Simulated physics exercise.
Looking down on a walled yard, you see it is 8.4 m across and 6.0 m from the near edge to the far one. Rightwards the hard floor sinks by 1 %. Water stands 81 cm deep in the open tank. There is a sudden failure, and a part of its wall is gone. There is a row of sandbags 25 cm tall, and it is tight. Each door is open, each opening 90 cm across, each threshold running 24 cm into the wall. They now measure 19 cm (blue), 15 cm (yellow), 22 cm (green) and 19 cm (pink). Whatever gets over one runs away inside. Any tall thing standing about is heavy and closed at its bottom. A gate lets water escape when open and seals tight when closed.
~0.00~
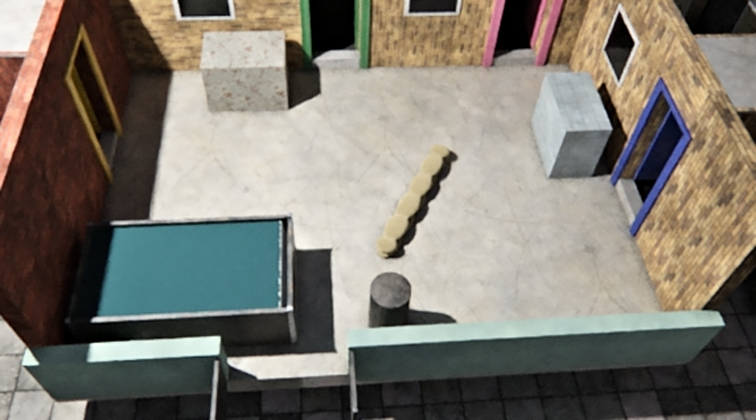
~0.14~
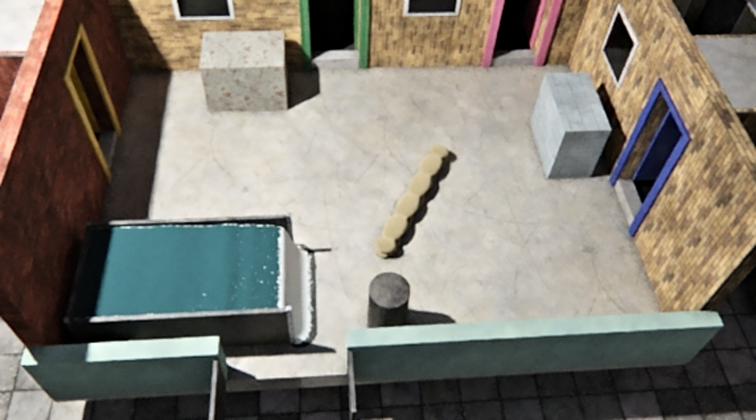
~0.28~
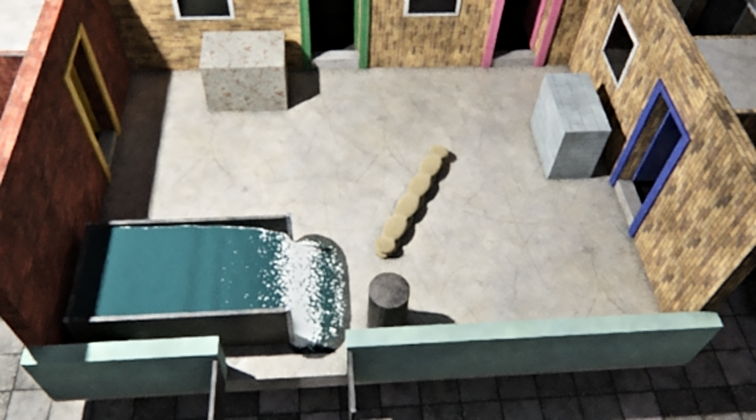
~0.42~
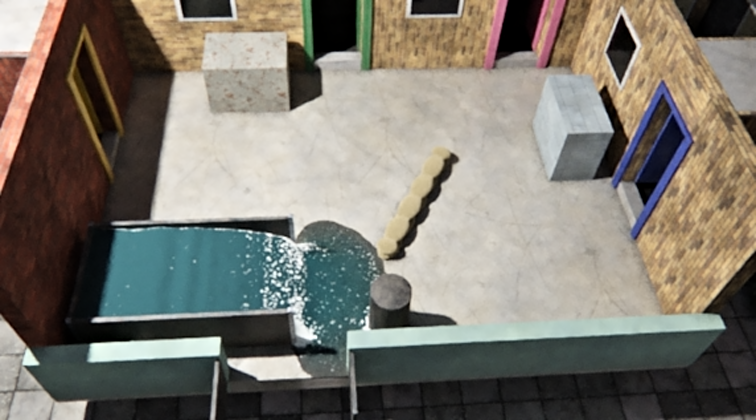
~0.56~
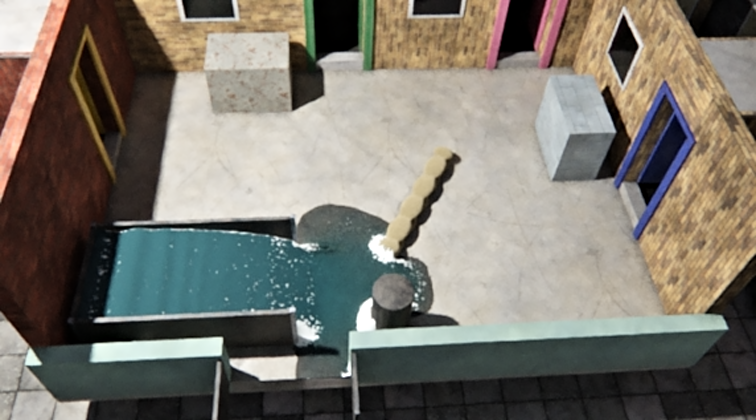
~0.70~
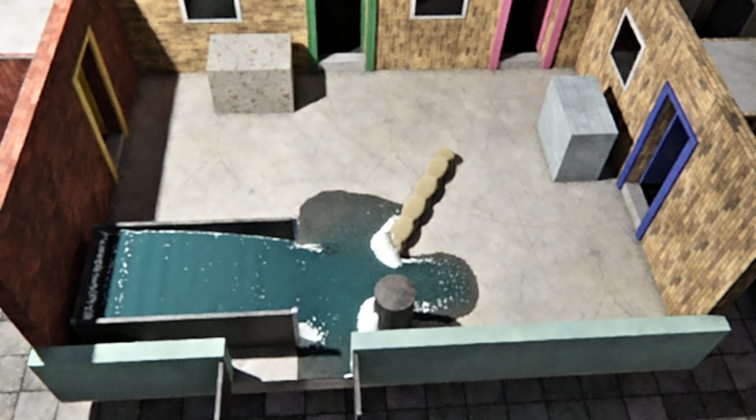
In a walled yard, the right side of an open tank gave way and water poured out across the floor, foamed against the row of sandbags and a dark round post, and spread rightward between them.
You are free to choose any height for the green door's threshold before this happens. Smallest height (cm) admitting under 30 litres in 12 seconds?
Roughly 6.5 cm.
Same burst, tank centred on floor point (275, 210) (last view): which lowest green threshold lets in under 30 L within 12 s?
7.5 cm or thereabouts.
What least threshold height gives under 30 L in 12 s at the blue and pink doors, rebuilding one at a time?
Roughly 18 cm for the blue door and roughly 13.0 cm for the pink door.
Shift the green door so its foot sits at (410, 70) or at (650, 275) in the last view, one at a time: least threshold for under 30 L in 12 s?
In turn: Roughly 12.0 cm, roughly 24 cm.
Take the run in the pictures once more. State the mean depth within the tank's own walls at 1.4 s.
About 47 centimetres on average.
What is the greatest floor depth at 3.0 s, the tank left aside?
Around 36 centimetres.
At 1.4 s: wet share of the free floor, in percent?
I'd estimate about 30 percent.
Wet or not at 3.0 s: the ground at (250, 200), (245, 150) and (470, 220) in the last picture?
So the three spots come out spared, spared, swamped, in that order.
After 1.4 s water covers 30 % of the floor, deepest (49 cm) near (369, 324); it has not reached the green door.
After 3.0 s water covers 60 % of the floor, deepest (36 cm) near (661, 345); 5 cm at the green door, 0 litres in over its 22 cm threshold.
After 12.0 s water covers 90 % of the floor, deepest (19 cm) near (612, 347); 7 cm at the green door, 0 litres in over its 22 cm threshold.
At the green door as built, the water arrived by 3.0 s and peaked near 11 cm at 3.8 s.
Run again over the same 12 s with other heights there, 40 litres in over 6 cm, 12 litres over 8 cm. The limit of 30 litres is kept from about 6.5 cm up.
